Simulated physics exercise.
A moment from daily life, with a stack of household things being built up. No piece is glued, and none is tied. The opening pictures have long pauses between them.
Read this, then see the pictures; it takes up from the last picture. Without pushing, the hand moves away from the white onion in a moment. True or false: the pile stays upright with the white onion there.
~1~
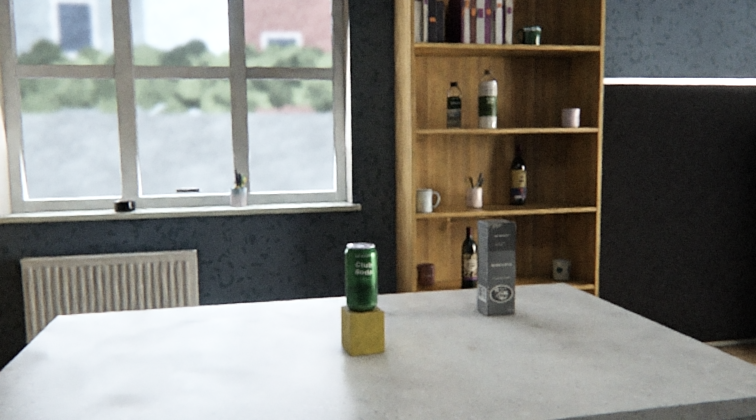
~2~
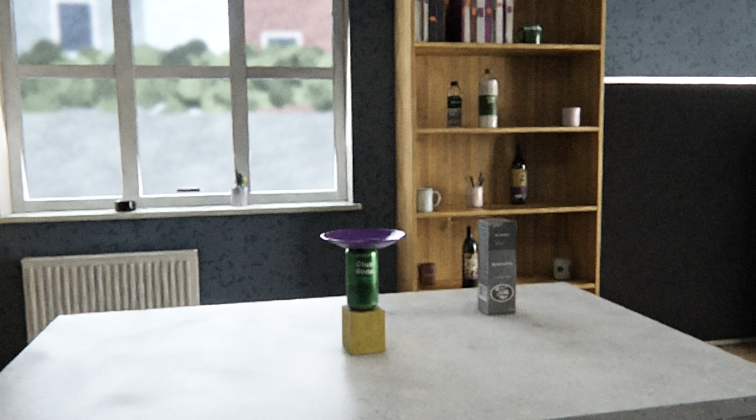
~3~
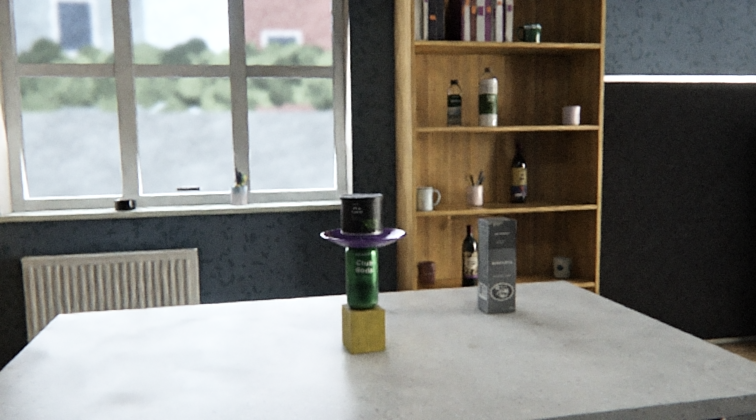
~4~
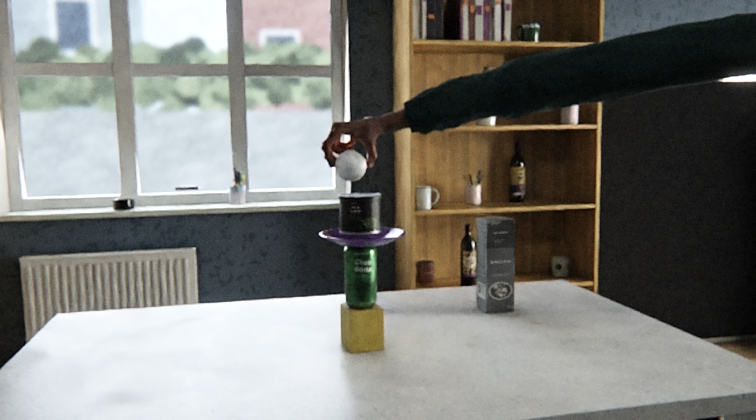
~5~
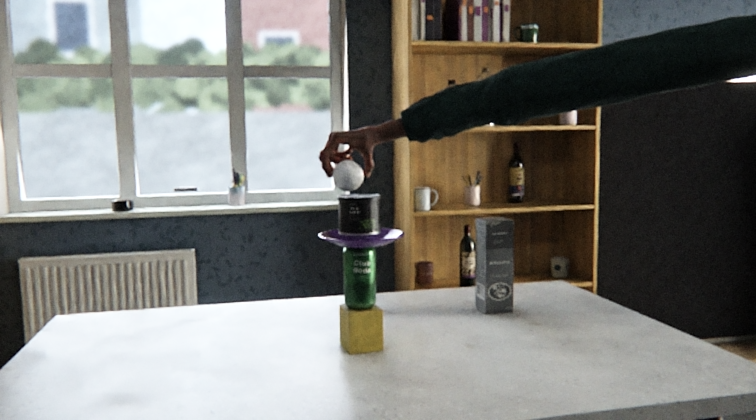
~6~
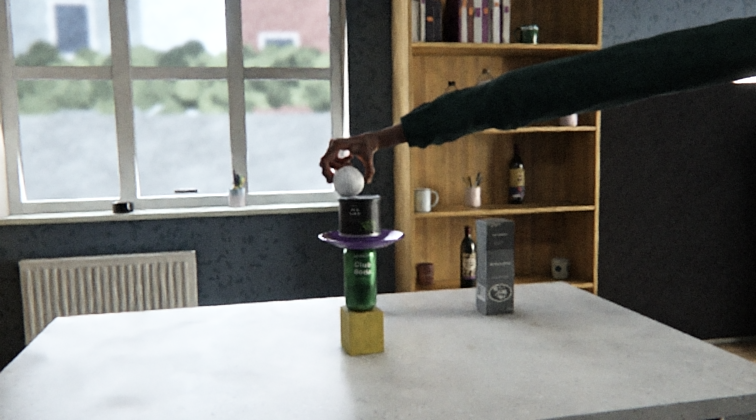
True.
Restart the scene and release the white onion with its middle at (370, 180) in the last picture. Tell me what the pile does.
It stays stable.
Then, 0.20 s past the last view, nothing moves.
Then, 0.70 s past the last view, white onion resting near (348, 182).
Finally, all 6 still in place. Final places as the last picture's camera would see them, white onion near (348, 182). The pile holds.
